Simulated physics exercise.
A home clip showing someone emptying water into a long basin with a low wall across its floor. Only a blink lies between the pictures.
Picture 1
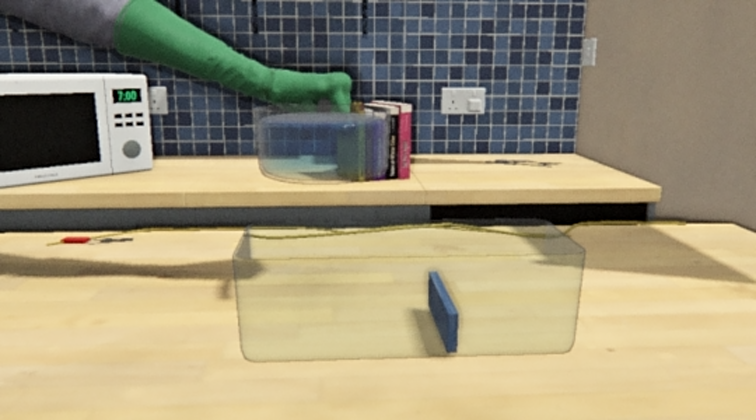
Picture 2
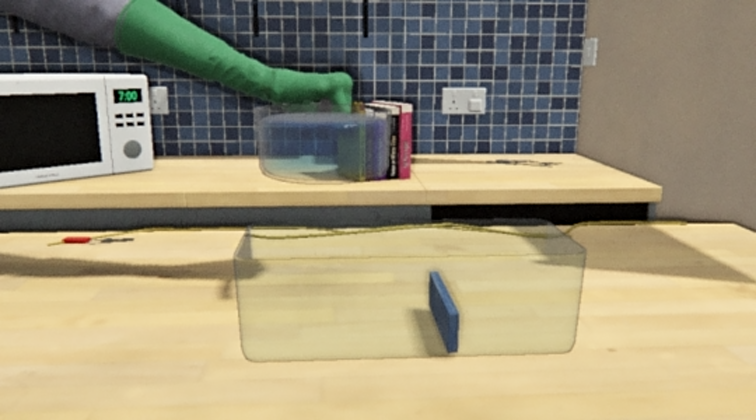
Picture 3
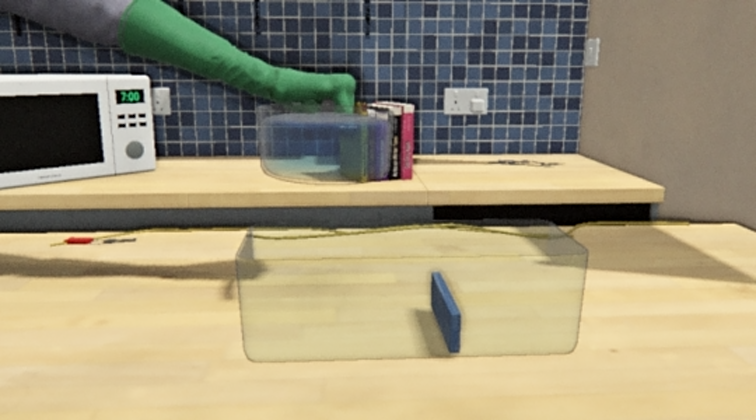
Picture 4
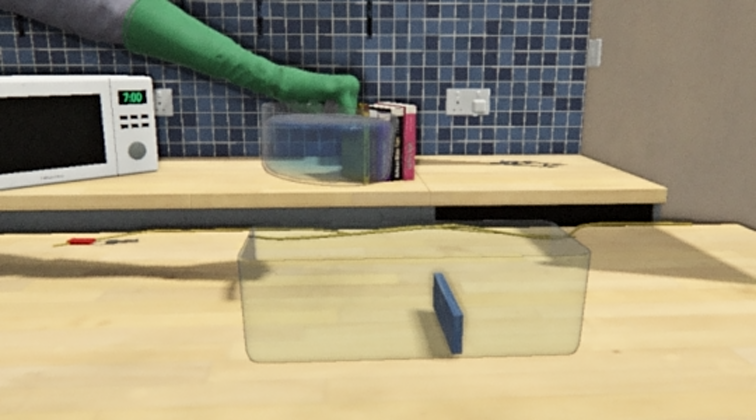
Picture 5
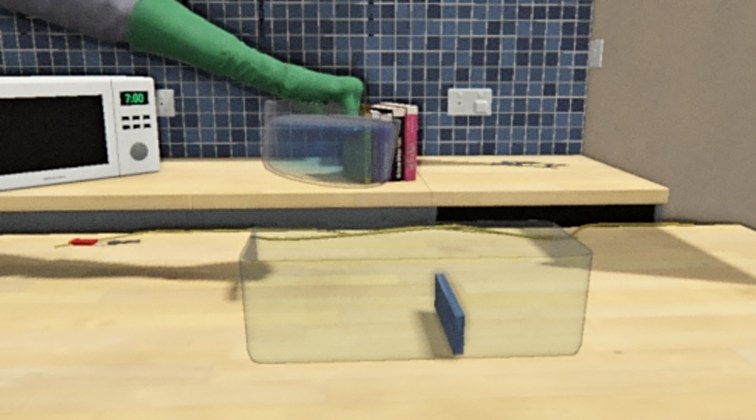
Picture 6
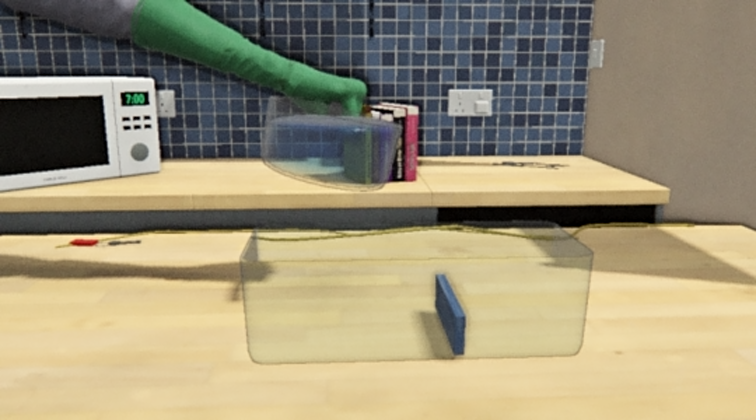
A clear round container of bluish water, held by a green-sleeved arm reaching in from the upper left, sits upright at first on the back counter of a kitchen seen from the front. Behind it are books and blue tiles, with a white microwave at left and a long clear basin holding a small blue wall in front. The container gradually leans rightward, its left side lifting, while the view shifts very slightly.
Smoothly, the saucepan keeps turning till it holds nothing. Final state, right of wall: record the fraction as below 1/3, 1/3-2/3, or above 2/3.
Recorded: 1/3-2/3.
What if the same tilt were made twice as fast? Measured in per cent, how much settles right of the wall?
Roughly 20 percent.
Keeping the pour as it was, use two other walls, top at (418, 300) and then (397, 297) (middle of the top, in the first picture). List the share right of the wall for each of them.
In turn some 70 and 85 in a hundred.
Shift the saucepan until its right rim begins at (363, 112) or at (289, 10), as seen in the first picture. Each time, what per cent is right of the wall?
About 10 per cent, then about 10 per cent.
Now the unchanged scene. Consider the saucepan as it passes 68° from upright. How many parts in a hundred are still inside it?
I'd reckon near 50 percent is still held at that tilt.
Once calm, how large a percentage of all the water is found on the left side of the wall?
I'd say close to 55 per cent.
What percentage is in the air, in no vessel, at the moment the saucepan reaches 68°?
30 in a hundred.
A moment on, the saucepan is tipped part way and 51 per cent is still to pour, 6 is left of the wall and 11 right of it.
Next, the saucepan is tipped on its side and 10 per cent is still to pour, 38 is left of the wall and 45 right of it.
Then the saucepan is tipped on its side and 1 per cent is still to pour, 52 is left of the wall and 45 right of it.
Later the saucepan is tipped on its side and 0 per cent is still to pour, 54 is left of the wall and 45 right of it.
At rest 54 per cent lies left of the wall, 45 right of it and 0 outside.
